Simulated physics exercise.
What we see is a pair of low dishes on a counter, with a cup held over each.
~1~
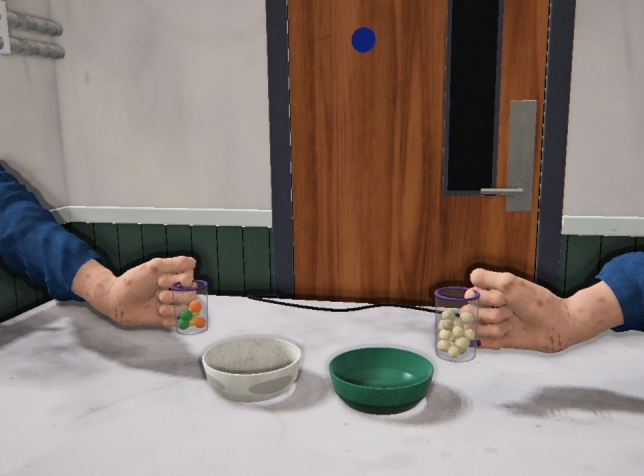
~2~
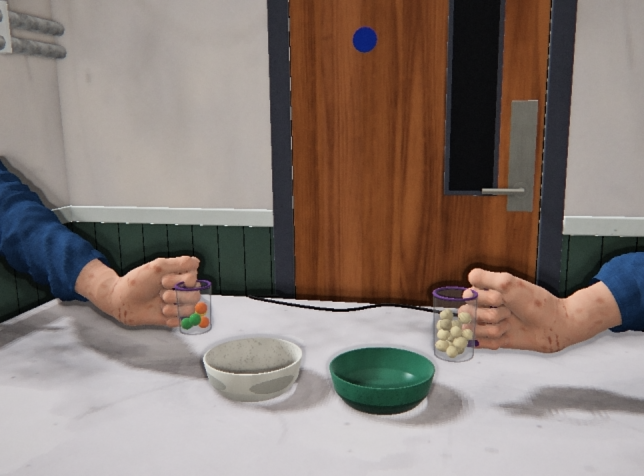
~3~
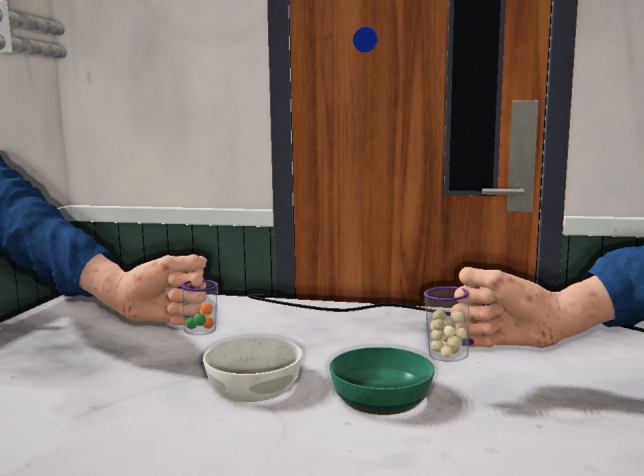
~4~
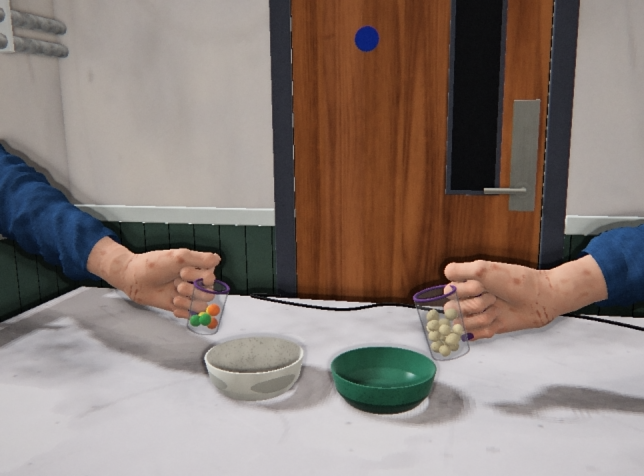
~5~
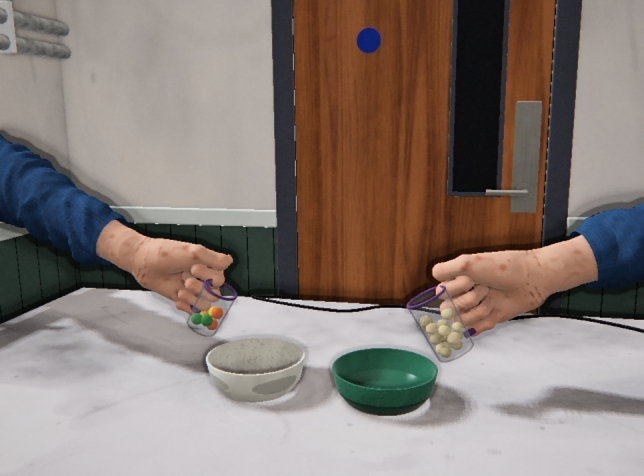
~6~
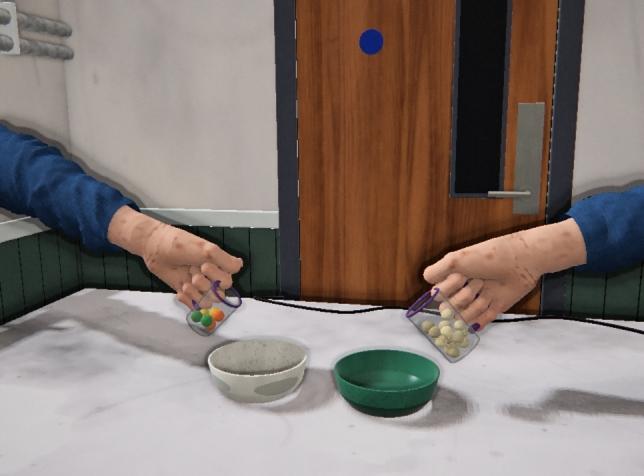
Two hands held clear cups, colorful gumballs in the left and pale nuts in the right, near two empty bowls on a counter, then gradually tilted both cups inward at the same time.
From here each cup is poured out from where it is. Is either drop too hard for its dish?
Outcome: On the left the dish: I think none will fall out of it; right: I think none will fall out of it.
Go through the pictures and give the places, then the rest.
In the first frame, left dish near (235, 378), empty; left cup near (191, 308), holding gumballs, just above its dish; right dish near (374, 392), empty; right cup near (456, 324), holding macadamia nuts, just above its dish.
In the second frame, left cup near (194, 307), upright; right cup near (454, 324), upright.
In the third frame, left cup near (200, 307), tipped 4°; right cup near (448, 324), tipped 4°.
In the fourth frame, left cup near (207, 307), tipped 16°; right cup near (443, 323), tipped 16°.
In the fifth frame, left cup near (211, 308), tipped 29°; right cup near (441, 324), tipped 29°.
In the sixth frame, left dish near (241, 379); left cup near (213, 309), tipped 43°; right dish near (379, 395); right cup near (443, 326), tipped 43°.
Then, 0.31 s on from there, left, the whole lot still in the cup; right, the whole lot still in the cup.
Then, 0.65 s on from there, left, the whole lot still in the cup; right, the whole lot still in the cup.
Then, 1.04 s on from there, left, the whole lot in the dish; right, near half still in the cup, near half in the dish.
In the end, left, the whole lot in the dish, none at all outside the dish; right, the whole lot in the dish, none at all outside the dish.
